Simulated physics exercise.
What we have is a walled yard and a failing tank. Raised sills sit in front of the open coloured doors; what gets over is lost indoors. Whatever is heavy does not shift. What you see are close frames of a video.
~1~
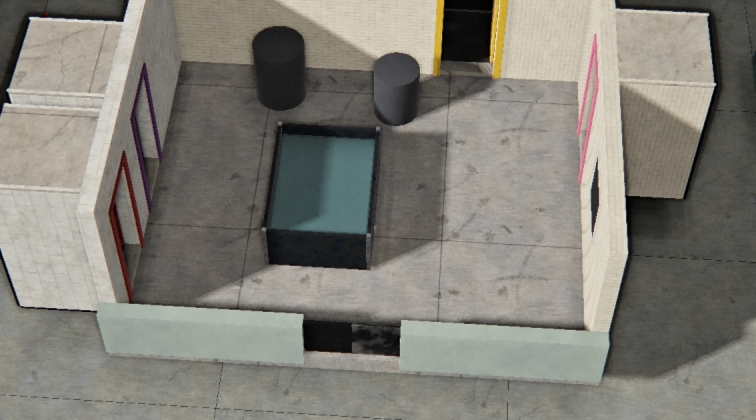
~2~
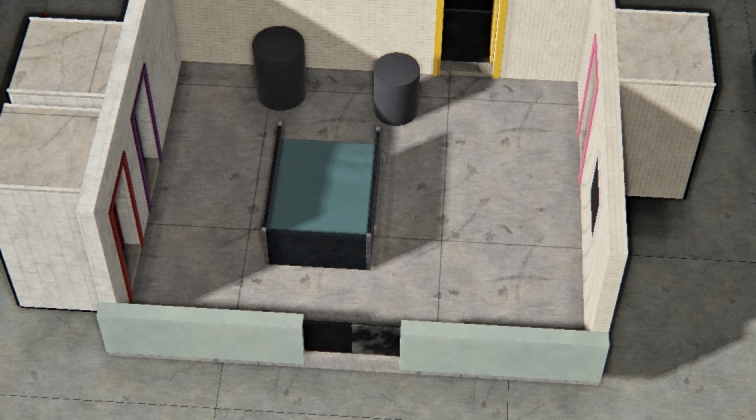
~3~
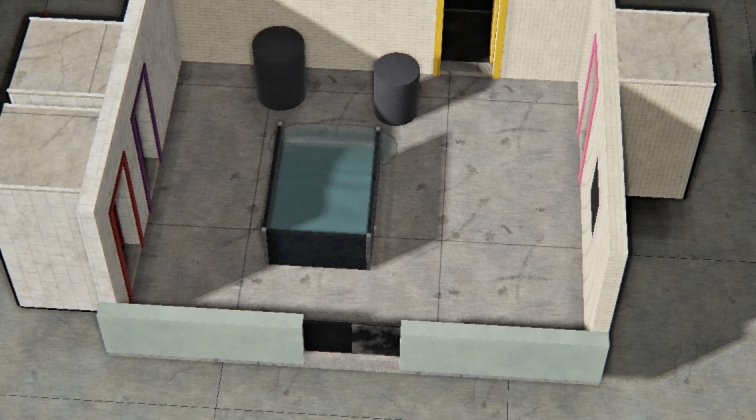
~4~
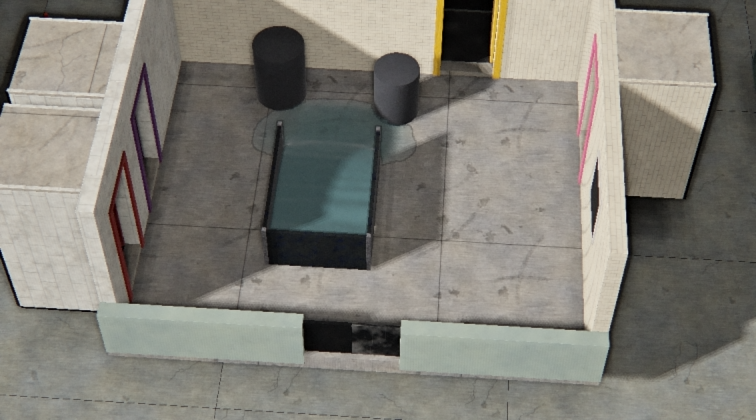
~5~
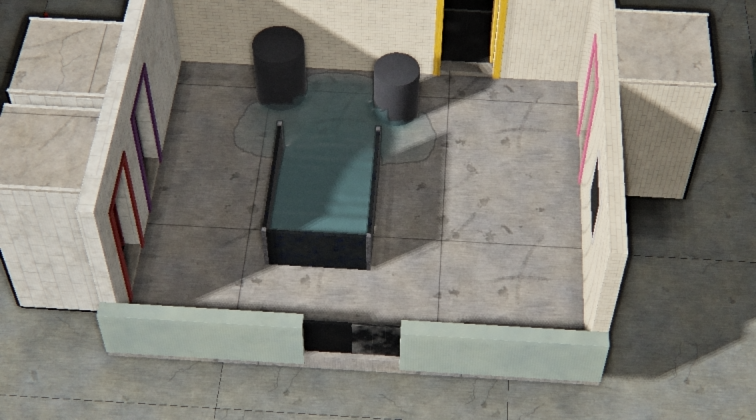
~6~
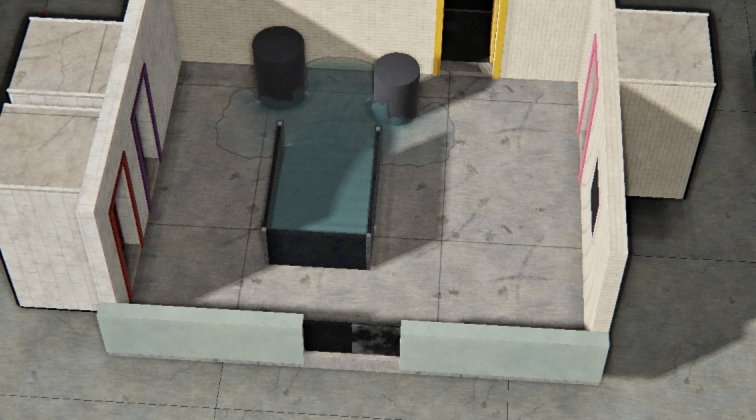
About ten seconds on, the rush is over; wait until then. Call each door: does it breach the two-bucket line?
Calls: The red door does not breach it; the yellow door does not breach it; the pink door does not breach it; the purple door does not breach it.
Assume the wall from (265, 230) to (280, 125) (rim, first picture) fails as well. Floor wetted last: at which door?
That's the pink door.
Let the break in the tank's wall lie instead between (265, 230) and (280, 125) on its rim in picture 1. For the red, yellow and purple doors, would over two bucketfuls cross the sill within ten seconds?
I'd say the red one crosses the line, the yellow one stays shy of the line and the purple one crosses the line.
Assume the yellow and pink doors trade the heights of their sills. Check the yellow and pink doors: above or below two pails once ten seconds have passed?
You'll see the yellow door stays short and the pink door tops the limit.
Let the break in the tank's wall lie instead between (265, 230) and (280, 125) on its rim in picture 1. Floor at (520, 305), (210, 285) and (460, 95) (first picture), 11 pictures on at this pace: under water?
Untouched, submerged, untouched.
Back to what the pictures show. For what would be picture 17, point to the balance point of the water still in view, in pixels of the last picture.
Roughly (336, 138) in the last picture.
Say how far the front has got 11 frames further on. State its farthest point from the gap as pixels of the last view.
My pick would be pixel (571, 87).
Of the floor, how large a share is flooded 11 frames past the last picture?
About 40 per cent.
A moment on, water covers 25 % of the floor; the red door not reached, the yellow door wet at the sill, nothing in, the pink door not reached, the purple door not reached.
Next, water covers 40 % of the floor; the red door not reached, the yellow door wet at the sill, nothing in, the pink door wet at the sill, nothing in, the purple door wet at the sill, nothing in.
Then, water covers 50 % of the floor; the red door wet at the sill, nothing in, the yellow door under two buckets in, the pink door under two buckets in, the purple door wet at the sill, nothing in.
Later, water covers 85 % of the floor; the red door wet at the sill, nothing in, the yellow door under two buckets in, the pink door under two buckets in, the purple door wet at the sill, nothing in.
In the end, water covers 95 % of the floor; the red door wet at the sill, nothing in, the yellow door under two buckets in, the pink door under two buckets in, the purple door wet at the sill, nothing in.
